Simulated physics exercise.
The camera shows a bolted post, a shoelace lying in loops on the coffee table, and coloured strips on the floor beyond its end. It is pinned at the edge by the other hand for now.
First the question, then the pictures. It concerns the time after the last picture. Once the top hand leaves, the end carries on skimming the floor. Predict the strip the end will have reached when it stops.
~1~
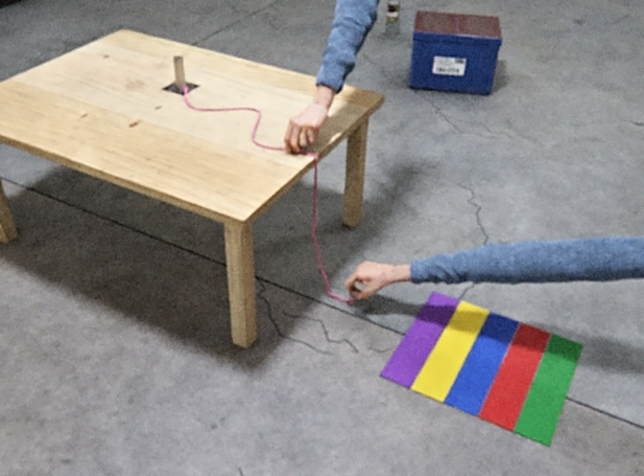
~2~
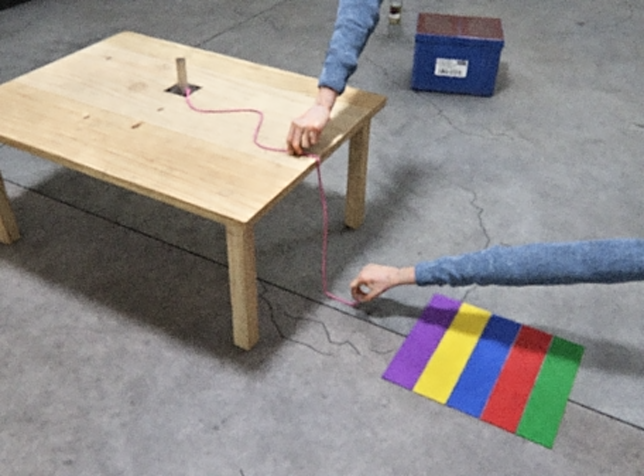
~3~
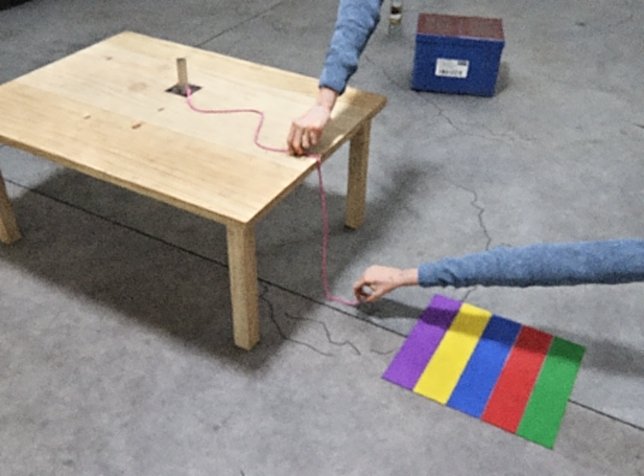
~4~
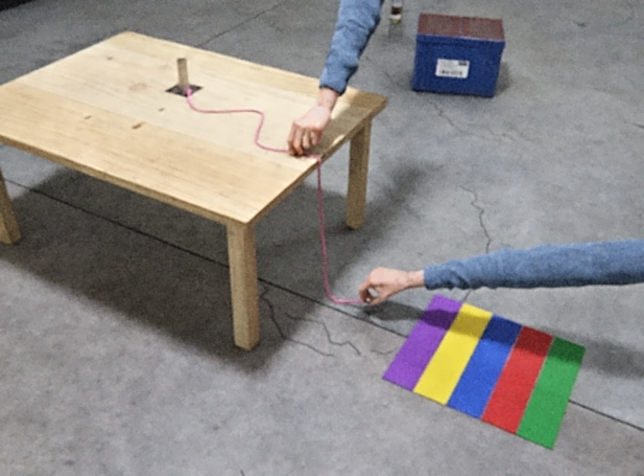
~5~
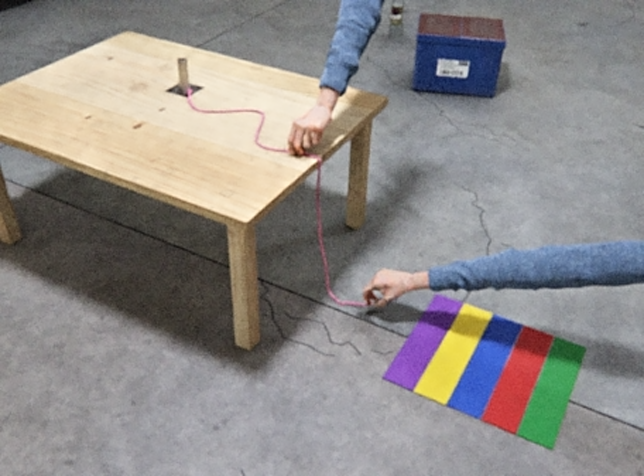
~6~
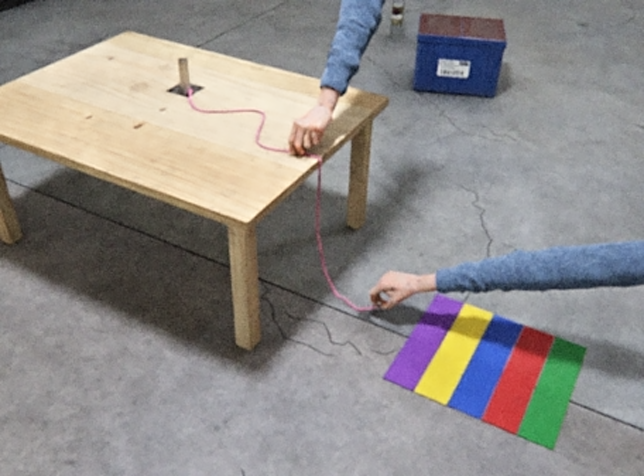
I would say the red strip.
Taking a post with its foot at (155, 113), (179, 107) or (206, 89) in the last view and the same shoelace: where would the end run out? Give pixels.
In pixels, the answers are (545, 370), (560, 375) and (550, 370).
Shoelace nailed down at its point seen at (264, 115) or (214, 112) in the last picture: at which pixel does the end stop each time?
The two answers, in sequence: (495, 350) and (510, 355).
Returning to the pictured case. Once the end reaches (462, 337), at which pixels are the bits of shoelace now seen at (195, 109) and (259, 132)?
They end up at (223, 103) and at (308, 136).
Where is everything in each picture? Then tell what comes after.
End (355, 295); purple (405, 365); yellow (436, 377); blue (469, 391); red (503, 405); green (538, 419), in the first picture.
End (359, 298); shoelace through (190, 103) (249, 110) (255, 140) (317, 161) (325, 227) (325, 284), in the second picture.
End (363, 299), in the third picture.
End (368, 301); shoelace through (191, 104) (250, 111) (256, 140) (318, 162) (322, 227) (327, 286), in the fourth picture.
End (372, 303), in the fifth picture.
End (379, 305); shoelace through (193, 104) (251, 111) (257, 140) (319, 162) (317, 225) (331, 285), in the sixth picture.
Soon after, end near (462, 337); over yellow.
Then, end near (504, 353); over blue.
At full stretch, end near (530, 363); over red. The end stops over the red strip.
